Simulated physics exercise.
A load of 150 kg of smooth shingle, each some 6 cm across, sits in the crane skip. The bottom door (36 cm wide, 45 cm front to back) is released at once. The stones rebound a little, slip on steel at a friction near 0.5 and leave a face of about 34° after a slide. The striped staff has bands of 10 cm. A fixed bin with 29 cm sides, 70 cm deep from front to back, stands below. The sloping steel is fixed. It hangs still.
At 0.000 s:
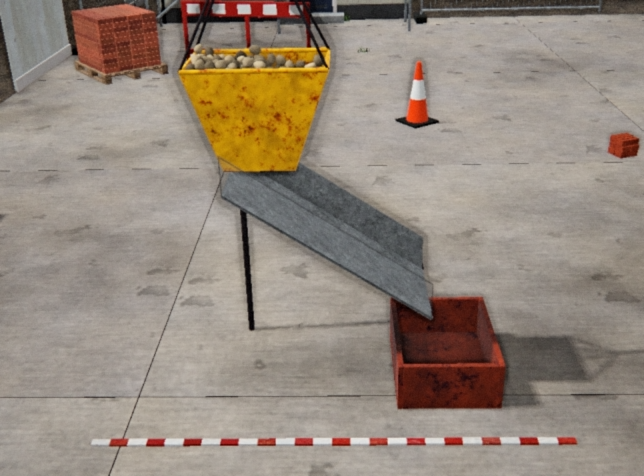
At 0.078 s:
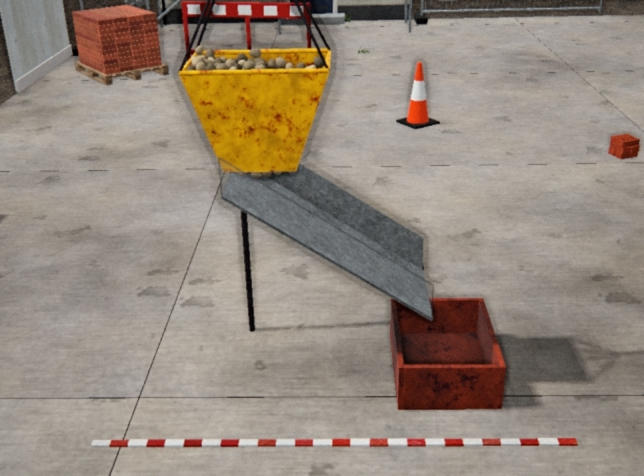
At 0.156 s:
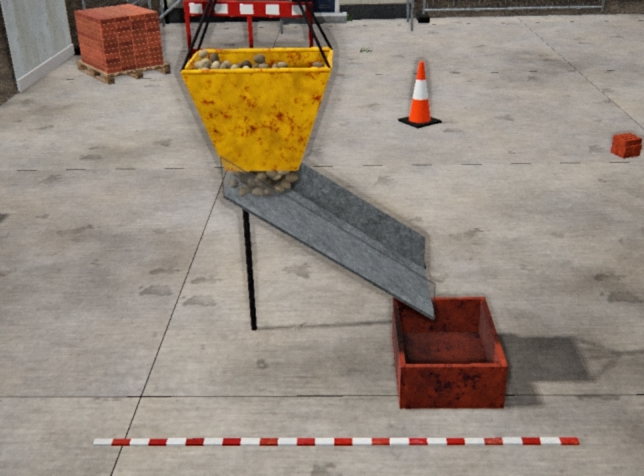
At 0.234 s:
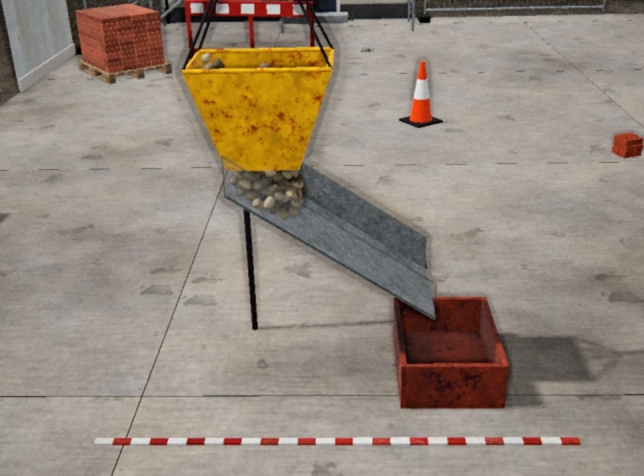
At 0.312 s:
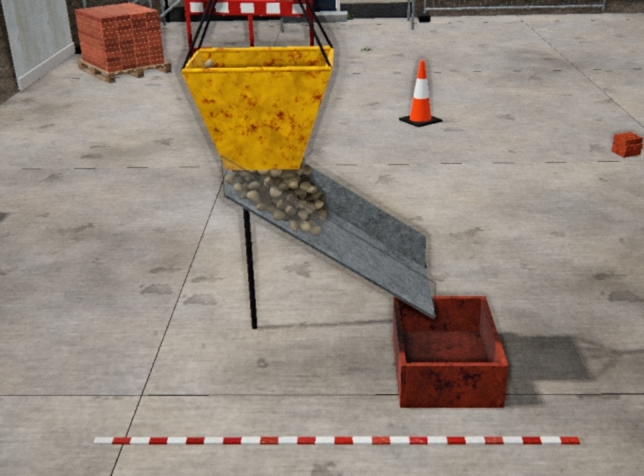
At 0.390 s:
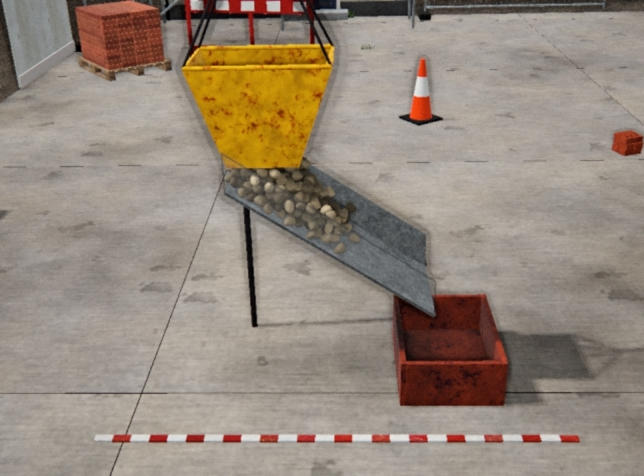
At first, a yellow skip heaped with rounded stones hangs still above a sloping grey chute, with a red open box below. Then stones emerge from the skip's bottom onto the chute's upper end as the heap inside sinks from view, and they spread down the slope to the right.
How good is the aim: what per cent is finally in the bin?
About 61 per cent.
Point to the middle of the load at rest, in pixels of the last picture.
Their middle is at about (476, 357).
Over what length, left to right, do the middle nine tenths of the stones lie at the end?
Roughly 140 cm.
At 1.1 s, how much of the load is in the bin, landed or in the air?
About 30 per cent by then.
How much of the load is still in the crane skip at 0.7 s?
Roughly 20 per cent is still inside.
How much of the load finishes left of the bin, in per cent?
About 0 per cent.
After 0.7 s, 18 % in the crane skip, 75 % on the steel, 2 % falling or lying left of the bin, 5 % falling or lying in the bin; the stones farthest right are at (476, 319).
After 1.1 s, 0 % in the crane skip, 58 % on the steel, 1 % falling or lying left of the bin, 32 % falling or lying in the bin, 9 % falling or lying beside or right of the bin; the stones farthest right are at (578, 347).
After 1.7 s, 0 % in the crane skip, 10 % on the steel, 1 % falling or lying left of the bin, 60 % falling or lying in the bin, 30 % falling or lying beside or right of the bin.
After 2.6 s, 0 % in the crane skip, 1 % falling or lying left of the bin, 61 % falling or lying in the bin, 38 % falling or lying beside or right of the bin.
After 4.5 s, 0 % in the crane skip, 1 % left of the bin, 61 % in the bin, 38 % beside or right of the bin.
